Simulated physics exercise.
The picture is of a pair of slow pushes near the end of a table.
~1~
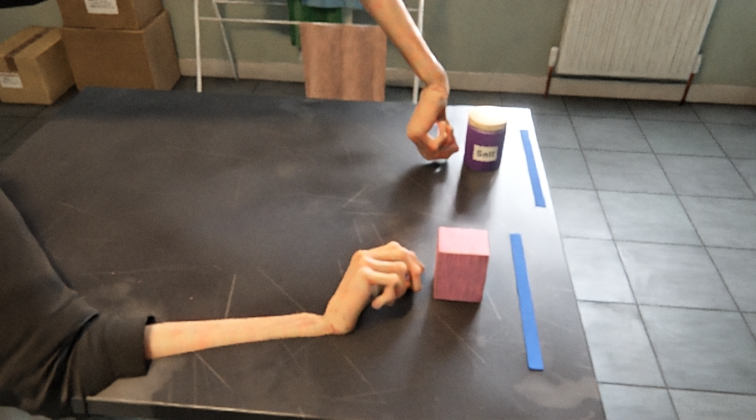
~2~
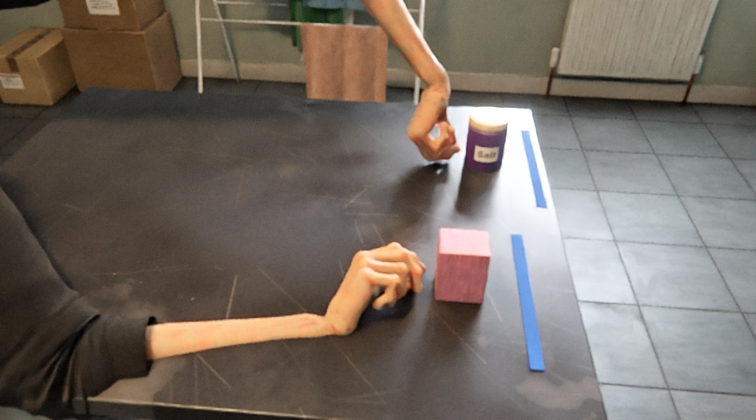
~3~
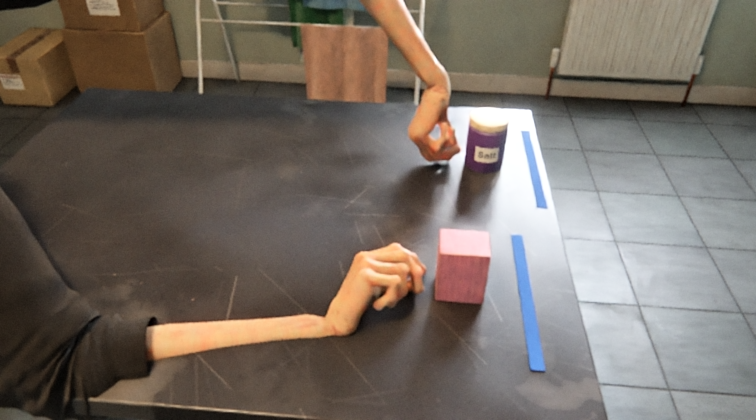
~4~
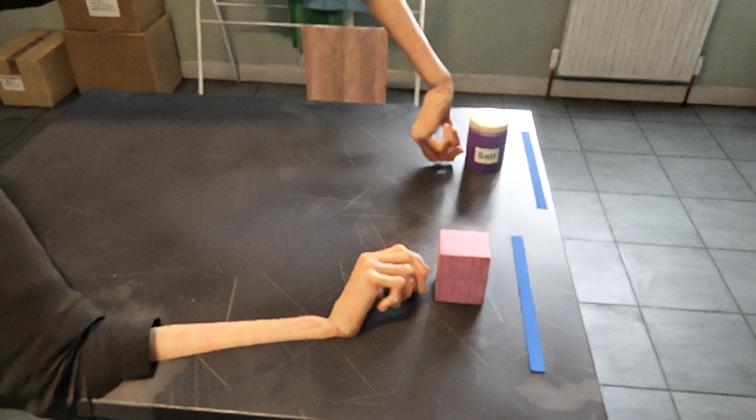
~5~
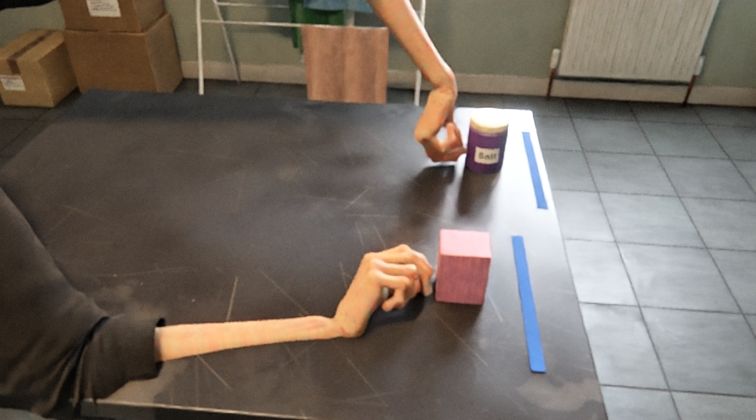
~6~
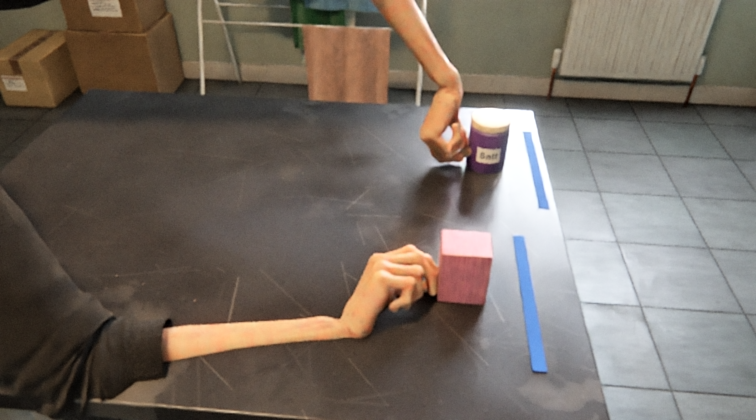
At the start, two curled hands rest on a dark table, one just left of a pink block and the other beside a purple jar, with blue strips of tape farther right. Both hands then creep right until they meet the objects, and the block and jar shift very slightly right.
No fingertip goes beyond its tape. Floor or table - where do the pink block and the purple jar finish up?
Where they finish: Pink block - table; purple jar - floor.
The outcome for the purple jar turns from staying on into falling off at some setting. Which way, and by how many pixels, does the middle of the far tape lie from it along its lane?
Shift: Roughly 12 pixels left.
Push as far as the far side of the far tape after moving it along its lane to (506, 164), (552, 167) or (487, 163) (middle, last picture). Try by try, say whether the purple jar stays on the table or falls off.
Try by try, it pulls up in time; overshoots; pulls up in time.
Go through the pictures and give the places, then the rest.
In the first picture, pink block (461, 265); purple jar (485, 139).
In the second picture, purple jar (487, 140).
In the third picture, pink block (462, 267).
In the fourth picture, purple jar (487, 141).
In the fifth picture, pink block (463, 267).
In the sixth picture, pink block (464, 267); purple jar (489, 141).
Then, 1.34 s on from there, pink block displaced well along near (549, 273); purple jar displaced well along near (553, 145).
Then, 1.70 s on from there, pink block displaced well along near (565, 274); purple jar turned 56° from its first pose near (584, 185).
Then, 1.98 s on from there, pink block displaced well along near (565, 274); purple jar on its way down.
In the end, the pink block is still on the table, near (565, 274); the purple jar drops to the floor.
